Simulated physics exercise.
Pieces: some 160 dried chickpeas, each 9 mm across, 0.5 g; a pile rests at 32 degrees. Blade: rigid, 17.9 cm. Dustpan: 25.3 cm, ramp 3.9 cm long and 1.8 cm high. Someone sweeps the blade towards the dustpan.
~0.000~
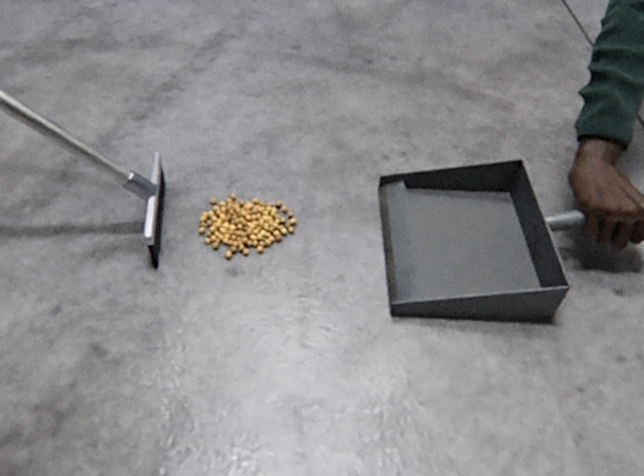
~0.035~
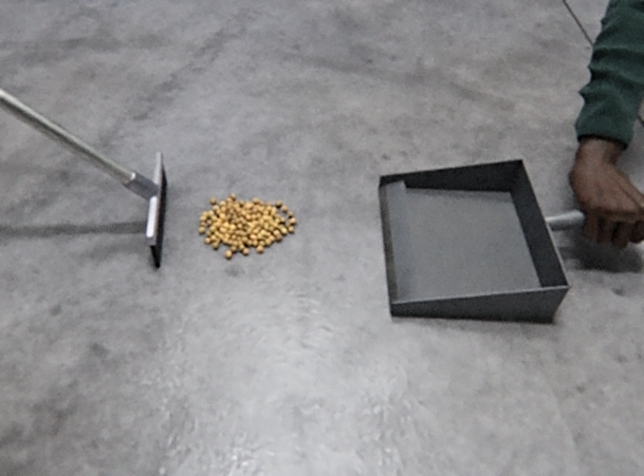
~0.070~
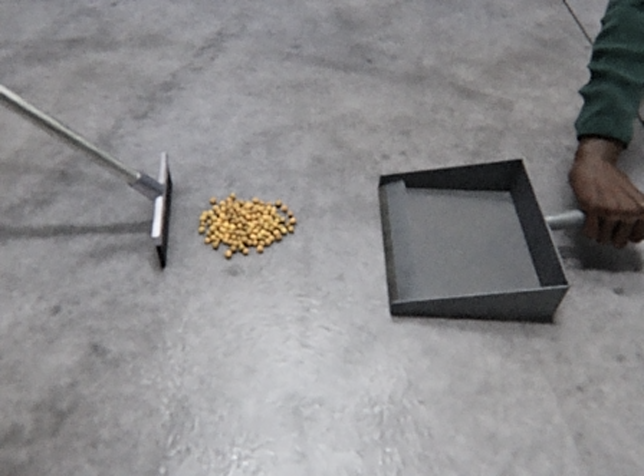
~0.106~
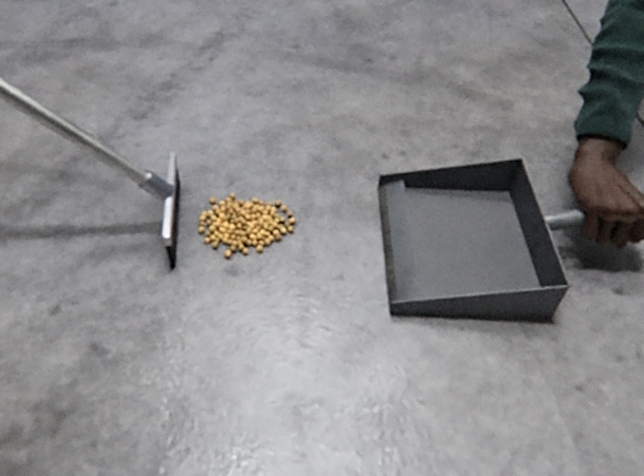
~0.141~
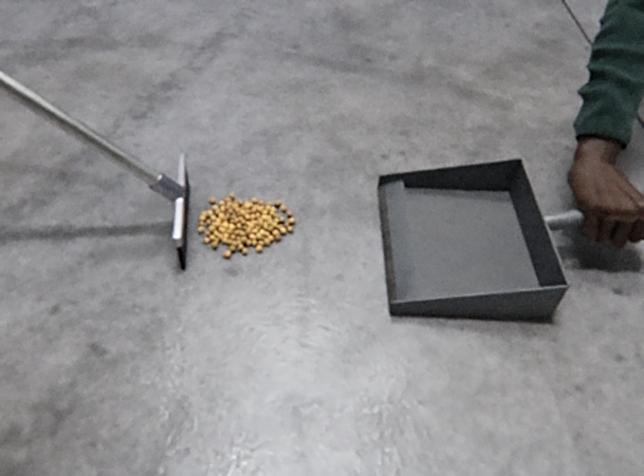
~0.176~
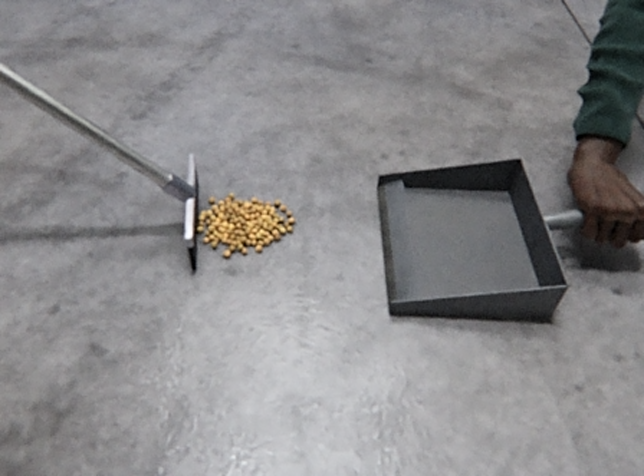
A small pile of golden-brown dried chickpeas sits on a mottled grey floor, seen from above at an angle by a still camera. To its left is a flat blade on a metal handle, and to its right a dark grey dustpan gripped by a hand in a green sleeve. The blade slides a short way rightward to the pile's left edge, while chickpeas, pan and hand stay still.
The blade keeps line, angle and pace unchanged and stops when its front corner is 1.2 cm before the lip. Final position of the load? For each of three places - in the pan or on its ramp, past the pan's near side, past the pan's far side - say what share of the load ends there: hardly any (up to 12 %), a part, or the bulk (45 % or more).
Pan: A part; near side: Hardly any; far side: Hardly any.
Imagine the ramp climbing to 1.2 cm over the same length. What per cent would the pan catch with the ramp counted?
35 per cent.
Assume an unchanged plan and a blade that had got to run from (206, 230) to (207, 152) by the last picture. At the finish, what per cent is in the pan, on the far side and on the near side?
Final per cent - pan 30, far 25, near 0.
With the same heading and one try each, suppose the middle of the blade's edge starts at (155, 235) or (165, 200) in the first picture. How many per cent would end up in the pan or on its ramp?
About 25 and 35 per cent.
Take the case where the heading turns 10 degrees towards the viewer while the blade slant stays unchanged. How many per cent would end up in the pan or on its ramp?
I'd expect close to 20 percent.
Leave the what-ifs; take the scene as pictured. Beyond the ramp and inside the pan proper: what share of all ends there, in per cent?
Estimate: About 0 %.
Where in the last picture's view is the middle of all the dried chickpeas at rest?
Centre at rest: Approx. (379, 224) px.
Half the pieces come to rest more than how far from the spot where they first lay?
I'd say near 22 cm.
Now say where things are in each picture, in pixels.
Blade from (149, 240) to (158, 159), moved 0.0 cm, 0 of the pieces shifted so far; middle of the pieces at (244, 222); pan at (469, 247), in the first picture.
Blade from (151, 240) to (160, 159), moved 0.3 cm, 0 of the pieces shifted so far; middle of the pieces at (244, 222), in the second picture.
Blade from (157, 240) to (165, 159), moved 1.1 cm, 0 of the pieces shifted so far; middle of the pieces at (244, 221), in the third picture.
Blade from (167, 241) to (173, 160), moved 2.5 cm, 0 of the pieces shifted so far; middle of the pieces at (243, 221), in the fourth picture.
Blade from (178, 242) to (183, 161), moved 4.1 cm, 0 of the pieces shifted so far; middle of the pieces at (243, 221), in the fifth picture.
Blade from (189, 243) to (193, 161), moved 5.6 cm, 0 of the pieces shifted so far; middle of the pieces at (243, 221); pan at (468, 246). The blade's pace is about 0.45 m/s, heading 3 degrees towards the viewer's side, in the sixth picture.
After 0.46 s, middle of the blade 16 cm from the lip; 0 % over the lip, far side 0 %, near side 0 %.
Then, at 0.65 s, middle of the blade 7 cm from the lip; 0 % over the lip, far side 5 %, near side 0 %.
After 0.96 s, middle of the blade 2 cm from the lip; 30 % over the lip, far side 5 %, near side 0 %.
In the end, at 1.3 s, pan 30 %, near side 0 %, far side 5 %, in front of the lip or behind the blade 60 %.
